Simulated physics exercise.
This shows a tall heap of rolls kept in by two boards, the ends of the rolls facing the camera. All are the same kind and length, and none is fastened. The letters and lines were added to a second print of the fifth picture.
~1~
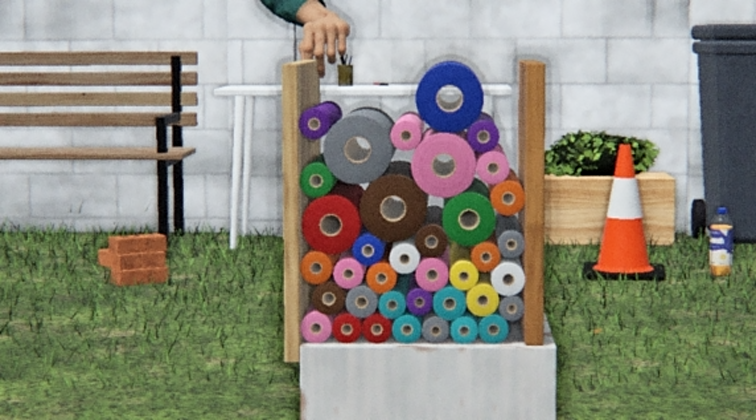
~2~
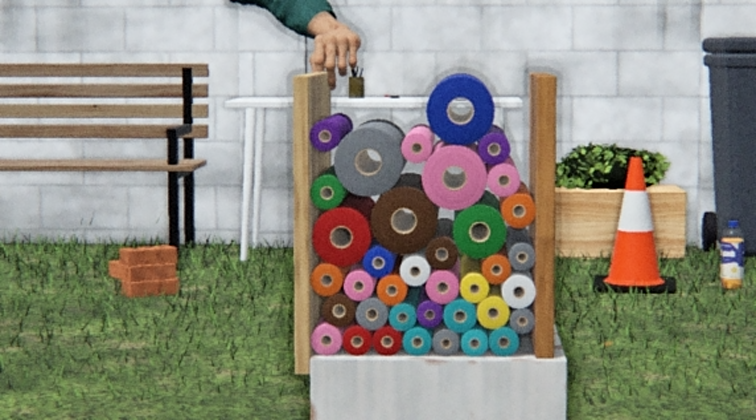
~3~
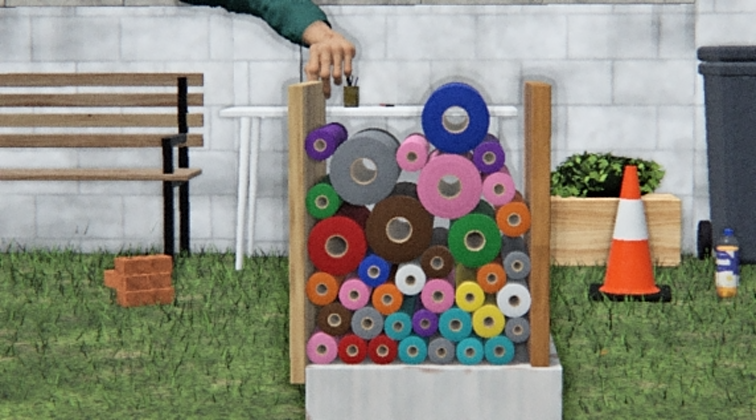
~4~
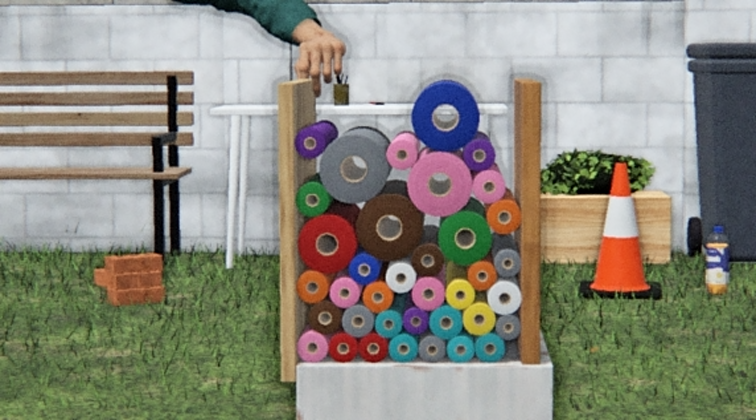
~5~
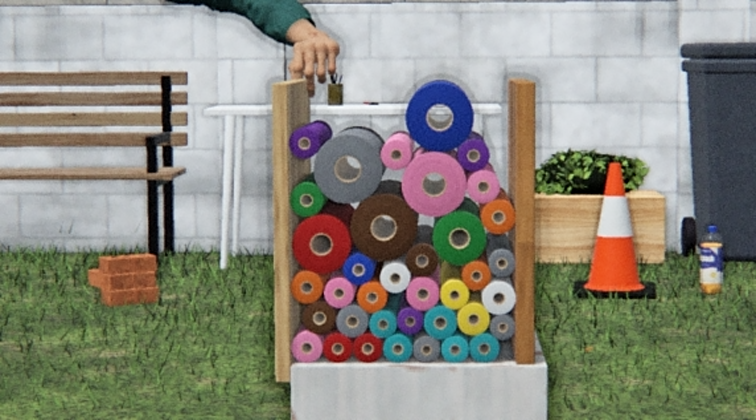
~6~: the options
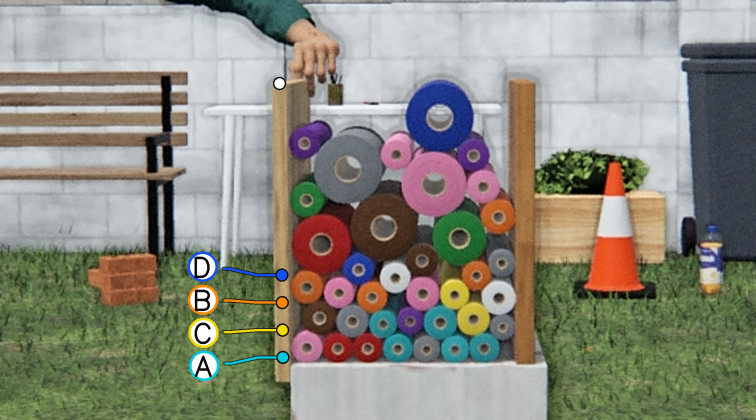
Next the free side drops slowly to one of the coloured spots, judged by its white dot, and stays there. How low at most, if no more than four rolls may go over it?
Down to B.
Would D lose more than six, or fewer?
At D, fewer than six.
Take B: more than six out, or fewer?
Fewer than six.
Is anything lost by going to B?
At B: Yes.
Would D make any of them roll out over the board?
Yes.
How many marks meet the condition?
The number is two.
On the copy, A at (283, 357); B at (282, 303); C at (283, 330); D at (282, 275); the white dot at (280, 83).
On B. First, top of the board (289, 171).
Then, top of the board (290, 269).
Finally, top of the board (290, 301), two out over the board.
By contrast, A more than four out over the board; C more than four out over the board; D two out over the board.
